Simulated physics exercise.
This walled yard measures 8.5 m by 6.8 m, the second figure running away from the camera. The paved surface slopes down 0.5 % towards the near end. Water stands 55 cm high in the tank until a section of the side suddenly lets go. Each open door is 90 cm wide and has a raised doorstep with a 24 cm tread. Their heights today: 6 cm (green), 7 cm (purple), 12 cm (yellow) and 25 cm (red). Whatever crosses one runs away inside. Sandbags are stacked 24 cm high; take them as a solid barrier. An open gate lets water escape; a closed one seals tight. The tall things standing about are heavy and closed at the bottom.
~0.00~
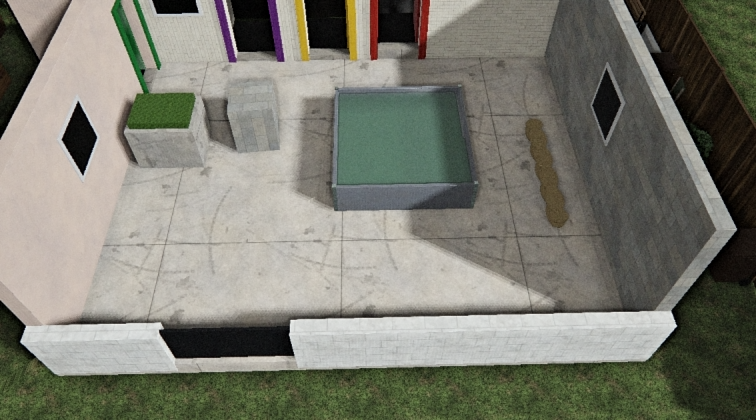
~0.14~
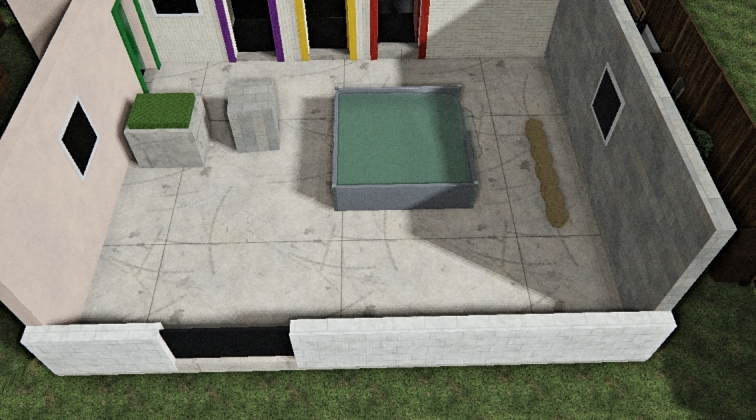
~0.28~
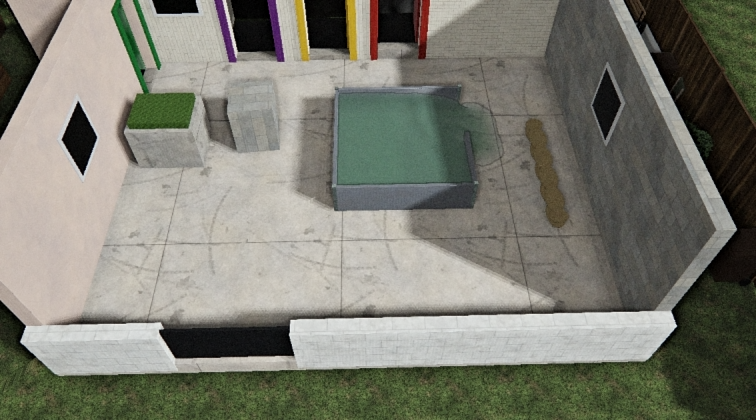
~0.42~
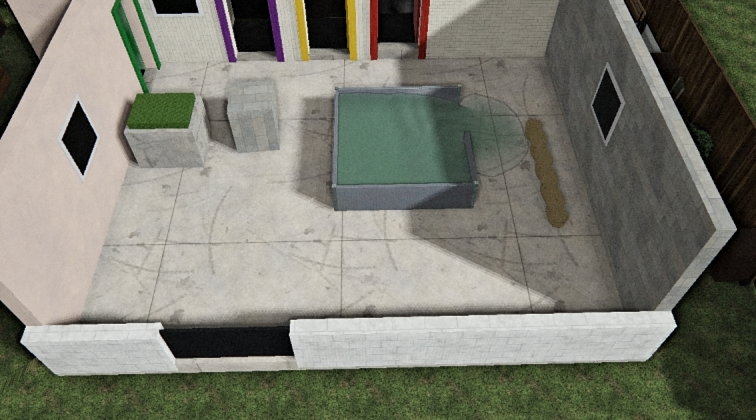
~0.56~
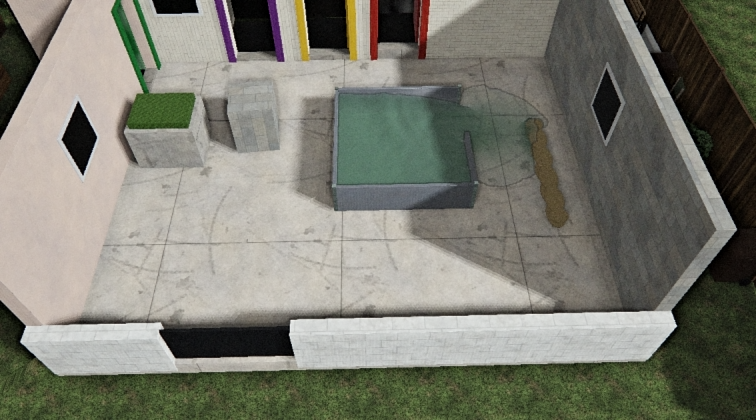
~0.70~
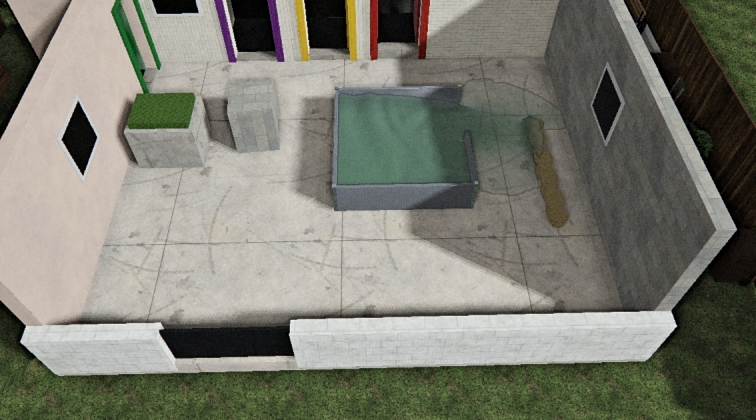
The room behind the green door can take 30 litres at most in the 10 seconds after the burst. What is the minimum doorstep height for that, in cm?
Close to 7.5 cm is just enough.
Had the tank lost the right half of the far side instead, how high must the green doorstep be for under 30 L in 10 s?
Then roughly 9.0 cm.
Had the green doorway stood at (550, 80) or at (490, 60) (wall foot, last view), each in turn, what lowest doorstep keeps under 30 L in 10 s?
About 24 and 15 cm.
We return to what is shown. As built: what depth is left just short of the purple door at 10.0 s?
Roughly 5.5 cm deep.
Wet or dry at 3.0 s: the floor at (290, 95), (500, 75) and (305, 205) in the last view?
In that order: Not reached, flooded, not reached.
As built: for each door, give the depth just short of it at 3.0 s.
Depths in cm: Green 0, purple 0, yellow 0, red 3.
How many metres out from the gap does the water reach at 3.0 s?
Some 4.8 m out.
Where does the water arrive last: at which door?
It is the green one.
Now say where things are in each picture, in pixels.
The tank at (401, 136) is whole and still, 55 cm deep; the green door at (139, 44) is dry, in the first picture.
The front is at (477, 155), 0.3 m from the gap at (459, 125); 0.3 m2 of floor is wet, 55 cm left at the back, in the second picture.
The front is at (498, 152), 0.7 m from the gap at (459, 127); 1.0 m2 of floor is wet, 55 cm left at the back, in the third picture.
The front is at (525, 145), 1.3 m from the gap at (459, 127); 2.0 m2 of floor is wet, 55 cm left at the back, in the fourth picture.
The front is at (543, 123), 1.7 m from the gap at (459, 127); 3.0 m2 of floor is wet, 55 cm left at the back, in the fifth picture.
The front is at (564, 123), 2.2 m from the gap at (459, 127); 3.7 m2 of floor is wet, 55 cm left at the back; 6.5 m in a straight line remain to the green door at (139, 44), in the sixth picture.
After 1.4 s water covers 15 % of the floor, deepest (37 cm) near (522, 136); it has not reached the green door.
After 3.0 s water covers 30 % of the floor, deepest (36 cm) near (548, 70); it has not reached the green door.
After 10.0 s water covers 90 % of the floor, deepest (12 cm) near (631, 338); 11 cm at the green door, 54 litres in over its 6 cm doorstep.
At the green door as built, the water arrived by 5.8 s and peaked near 12 cm at 6.6 s.
Run again over the same 10 s with other heights there, 46 litres in over 6.5 cm, 16 litres over 9 cm. The limit of 30 litres is kept from about 7.5 cm up.
